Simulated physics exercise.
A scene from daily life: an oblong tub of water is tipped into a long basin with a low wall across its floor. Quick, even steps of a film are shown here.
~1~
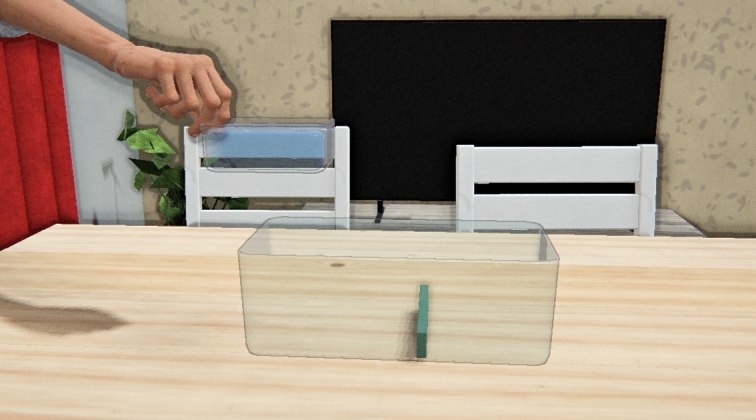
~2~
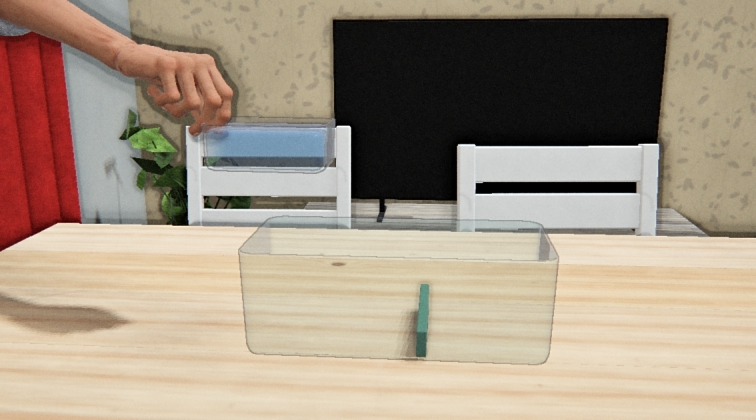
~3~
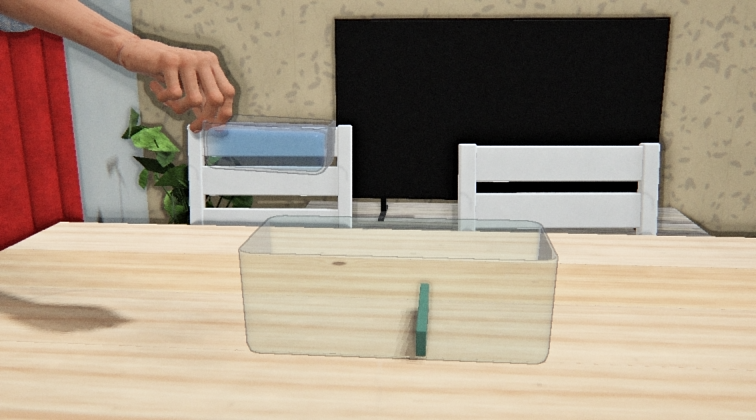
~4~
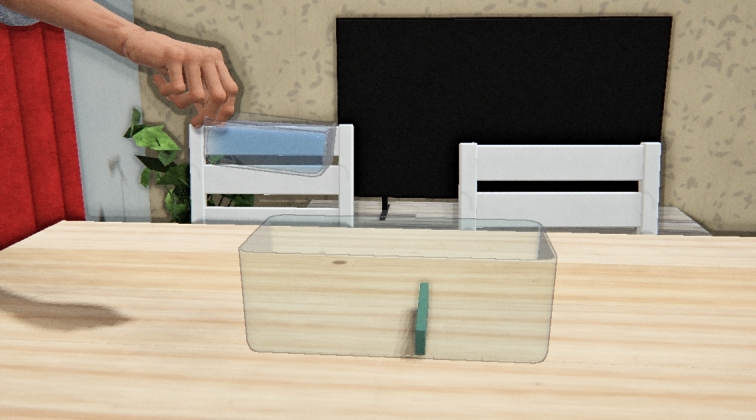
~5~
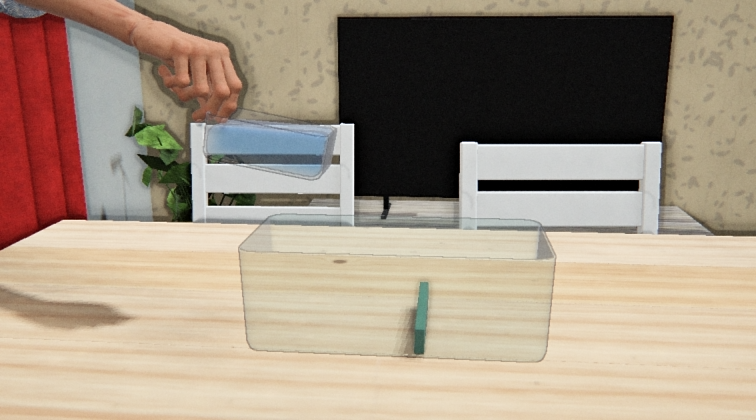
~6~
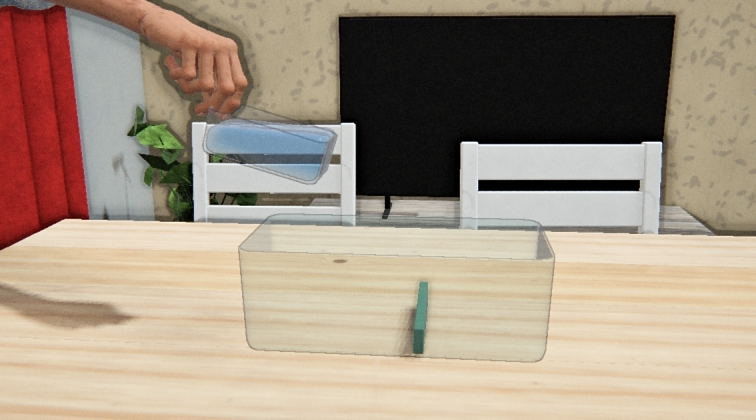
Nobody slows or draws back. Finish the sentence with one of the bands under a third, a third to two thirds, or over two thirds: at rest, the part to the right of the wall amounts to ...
At rest, the part to the right of the wall amounts to under a third.
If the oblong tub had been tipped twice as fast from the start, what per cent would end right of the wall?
Roughly 15 in a hundred.
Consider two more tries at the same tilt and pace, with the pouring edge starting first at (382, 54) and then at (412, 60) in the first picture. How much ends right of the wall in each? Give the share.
In turn 70 % and 80 %.
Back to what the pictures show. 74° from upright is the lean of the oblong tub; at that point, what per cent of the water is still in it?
20 %.
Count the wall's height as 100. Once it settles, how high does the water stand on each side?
On the left 40 %, on the right 0 %.
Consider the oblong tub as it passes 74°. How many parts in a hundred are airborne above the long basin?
Something like 35 per cent of it.
A moment on, the oblong tub is tipped part way and 20 per cent is still to pour, 43 is left of the wall and 0 right of it.
Next, the oblong tub is tipped right over and 4 per cent is still to pour, 86 is left of the wall and 7 right of it.
Then the oblong tub is tipped right over and 0 per cent is still to pour, 91 is left of the wall and 8 right of it.
Later the oblong tub is tipped right over and 0 per cent is still to pour, 91 is left of the wall and 8 right of it.
Finally, 91 per cent lies left of the wall, 8 right of it and 1 outside.
